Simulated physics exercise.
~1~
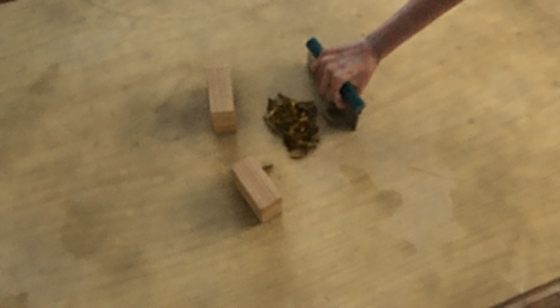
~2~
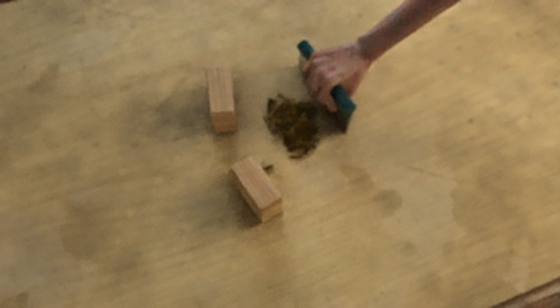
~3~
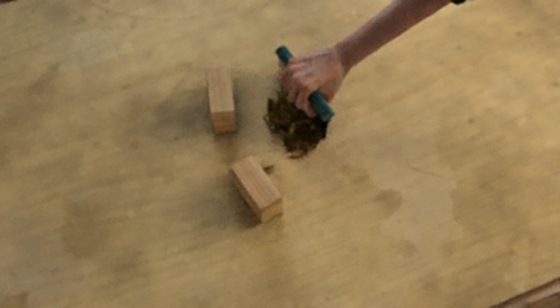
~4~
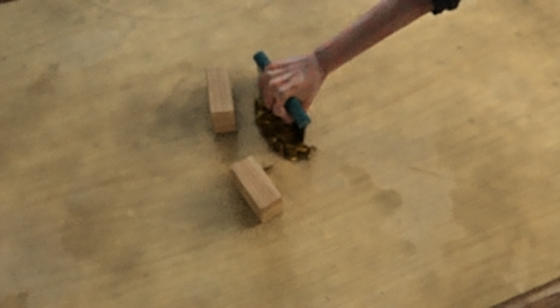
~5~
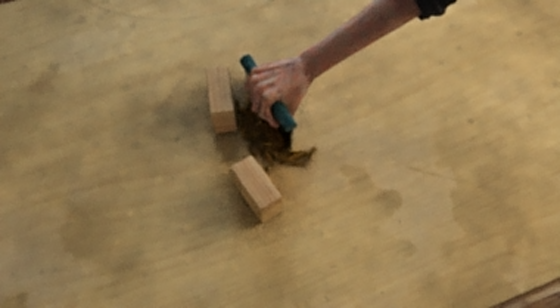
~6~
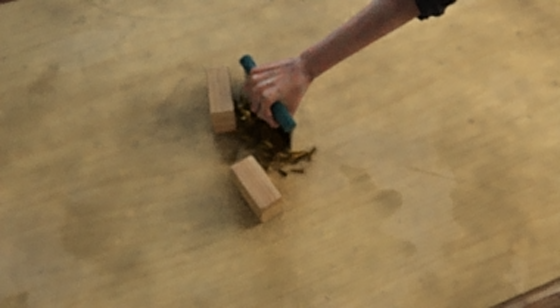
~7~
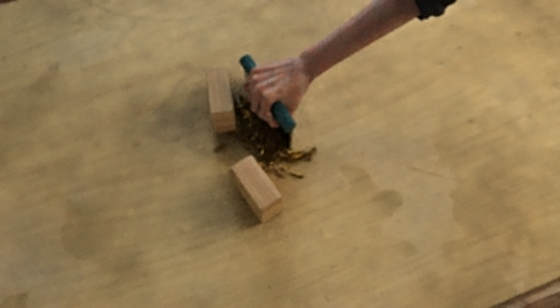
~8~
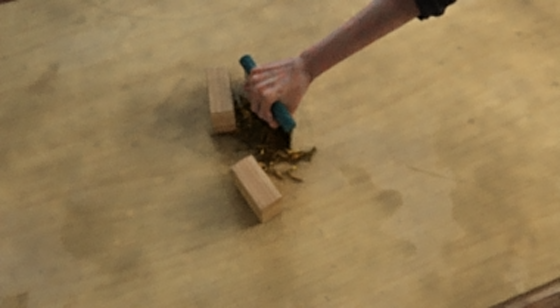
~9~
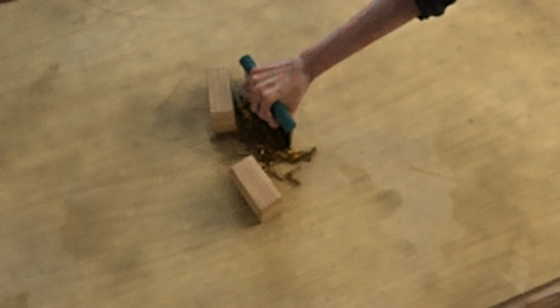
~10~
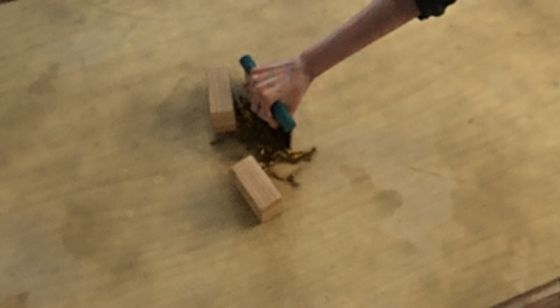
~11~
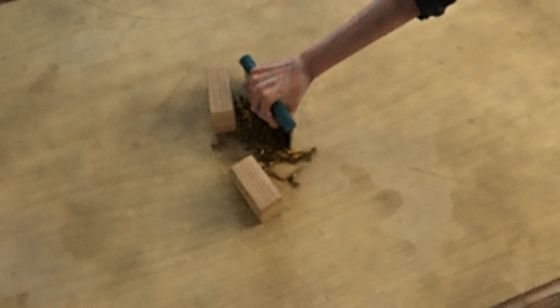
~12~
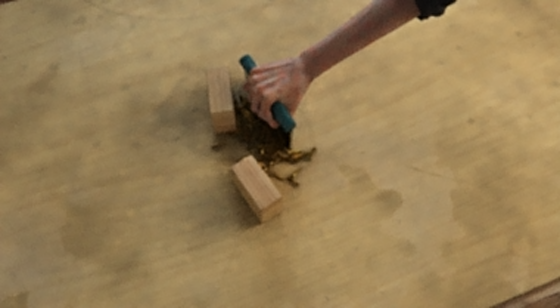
On a wooden tabletop, a hand pushes small brass-coloured pieces left with a green scraper, stopping with most heaped before two blocks.
